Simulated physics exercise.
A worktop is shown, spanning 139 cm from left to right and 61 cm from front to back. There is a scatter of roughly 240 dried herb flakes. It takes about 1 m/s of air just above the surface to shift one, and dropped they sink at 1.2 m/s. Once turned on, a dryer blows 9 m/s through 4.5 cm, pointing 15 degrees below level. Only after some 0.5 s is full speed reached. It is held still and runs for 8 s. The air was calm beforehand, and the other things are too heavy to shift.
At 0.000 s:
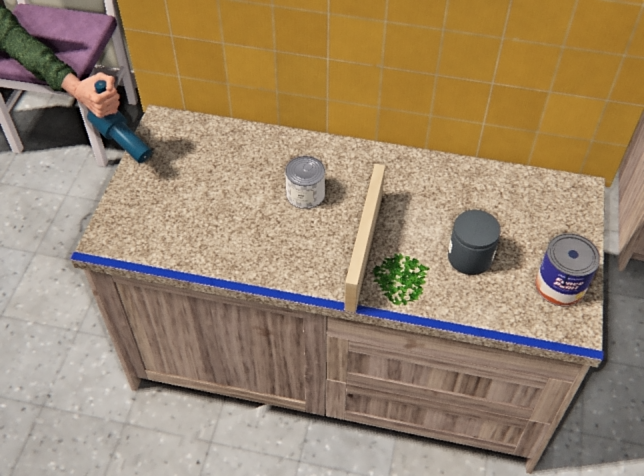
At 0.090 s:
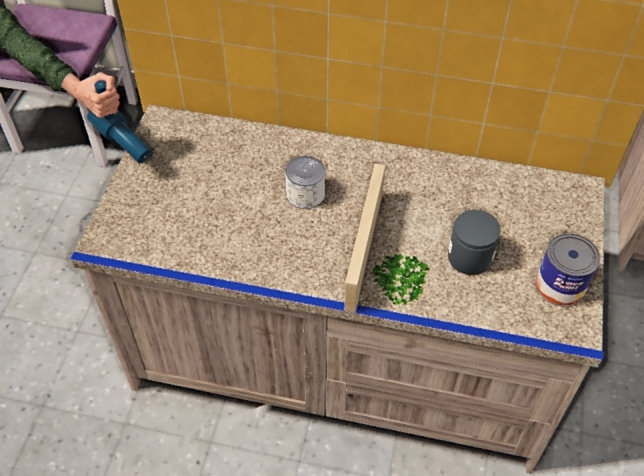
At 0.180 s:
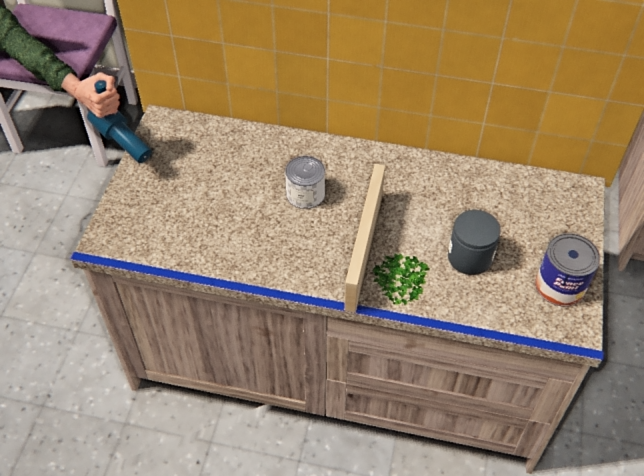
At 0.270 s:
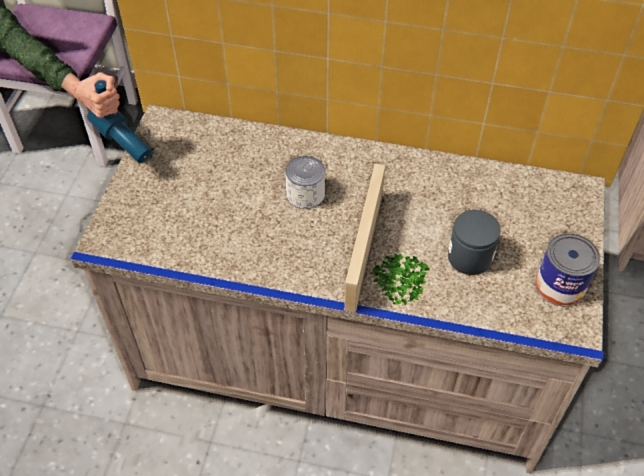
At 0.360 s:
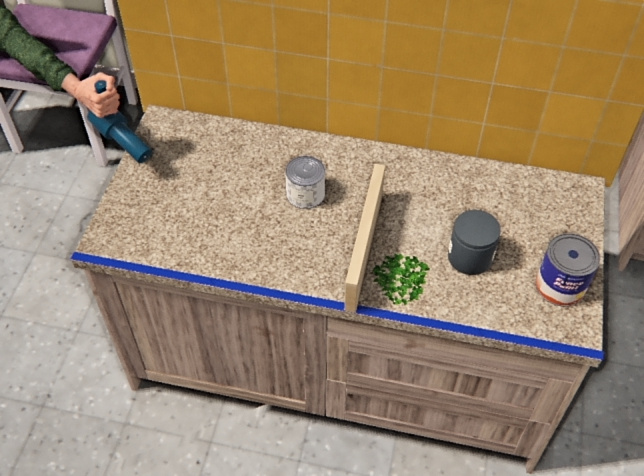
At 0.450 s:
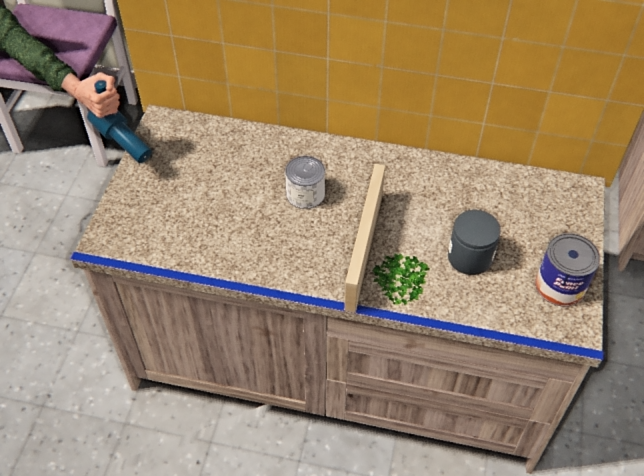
Nothing moved on the speckled worktop: a hand at the left held a dark teal dryer still, pointed toward a pale can, an upright wooden board, scattered green flakes and two more containers beyond it.
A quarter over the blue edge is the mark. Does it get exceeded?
No, it is not passed.
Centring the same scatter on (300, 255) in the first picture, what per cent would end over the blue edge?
It would come to some 60 in a hundred.
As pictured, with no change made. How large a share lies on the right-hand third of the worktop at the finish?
2 %.
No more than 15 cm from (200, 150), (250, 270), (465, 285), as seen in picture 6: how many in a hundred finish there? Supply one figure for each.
Roughly 0 %, 0 % and 30 %, in that order.
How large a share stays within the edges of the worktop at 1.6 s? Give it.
Close to 100 in a hundred remain at that time.
After 1.6 s the count stands so, 0 % are over the blue edge; the middle of those still in play is near (405, 276).
After 2.6 s the count stands so, 0 % are over the blue edge; the middle of those still in play is near (405, 276).
After 4.4 s the count stands so, 0 % are over the blue edge; the middle of those still in play is near (405, 276).
After 8.0 s, at the end, 0 % are over the blue edge; the middle of those still in play is near (405, 276).
